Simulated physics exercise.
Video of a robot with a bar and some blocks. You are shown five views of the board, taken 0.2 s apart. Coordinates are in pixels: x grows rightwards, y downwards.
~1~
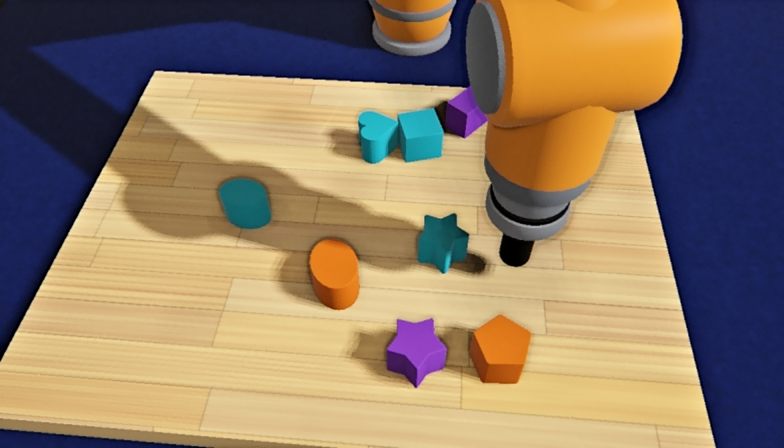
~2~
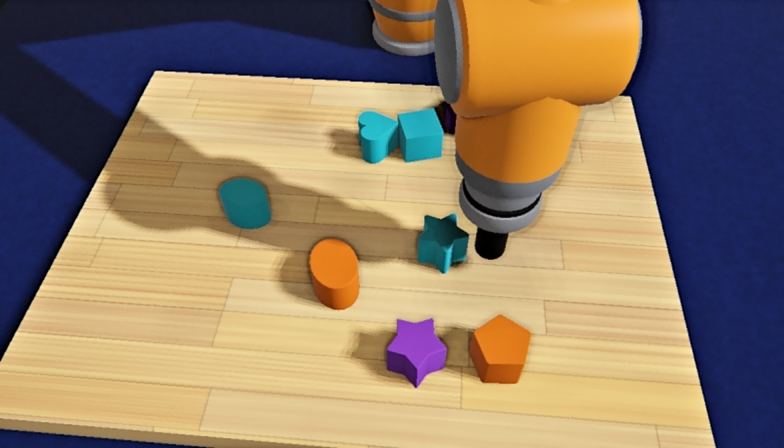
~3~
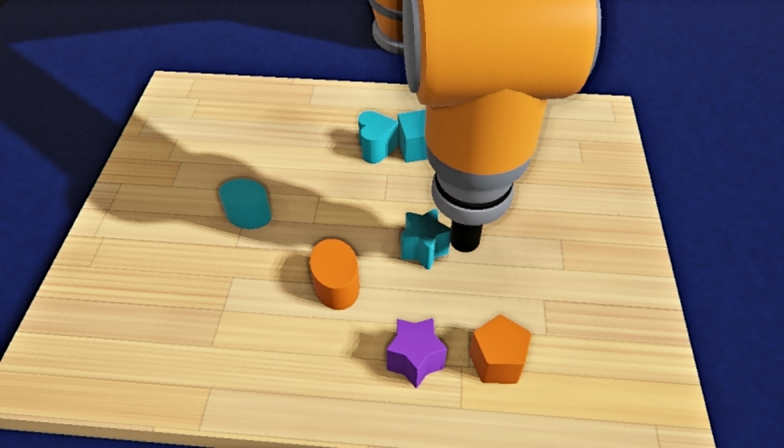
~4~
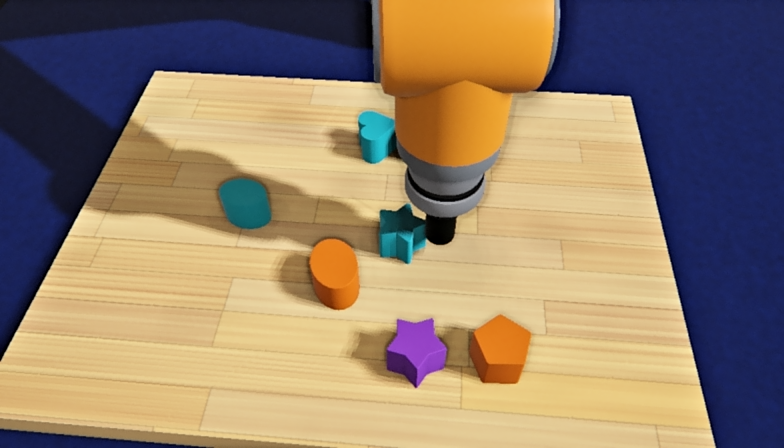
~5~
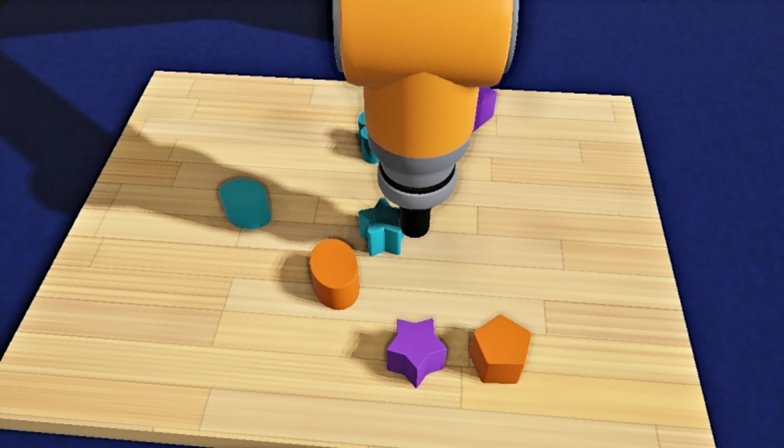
At the start, an orange robot arm holds its dark bar just right of a turquoise star on a wooden board scattered with colored blocks. The bar moves left to the star, then pushes it left and slightly up the board, toward the space above the orange oval block, while the other blocks stay still.
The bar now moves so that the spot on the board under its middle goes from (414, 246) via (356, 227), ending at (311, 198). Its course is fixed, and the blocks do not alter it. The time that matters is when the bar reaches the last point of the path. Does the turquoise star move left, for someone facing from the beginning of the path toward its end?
Final answer: Yes.
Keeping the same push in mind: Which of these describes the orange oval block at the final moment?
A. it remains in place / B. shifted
A.
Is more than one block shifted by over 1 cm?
No
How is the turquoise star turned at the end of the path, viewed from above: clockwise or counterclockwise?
From the top, the block rotates counterclockwise.
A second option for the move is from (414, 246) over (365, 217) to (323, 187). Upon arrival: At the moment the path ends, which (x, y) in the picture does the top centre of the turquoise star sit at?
Its top centre lands on (319, 195).
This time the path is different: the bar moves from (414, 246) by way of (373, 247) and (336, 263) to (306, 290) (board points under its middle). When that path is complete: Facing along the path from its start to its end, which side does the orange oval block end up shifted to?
Off to the left side.
On the path given first. One third of the way, bar (371, 218); turquoise star (340, 206).
Two thirds of the way, bar (337, 199); turquoise star (305, 194), turned 20° anticlockwise.
At the end, bar (308, 180); orange oval block not moved; turquoise star (283, 190), turned 60° anticlockwise.
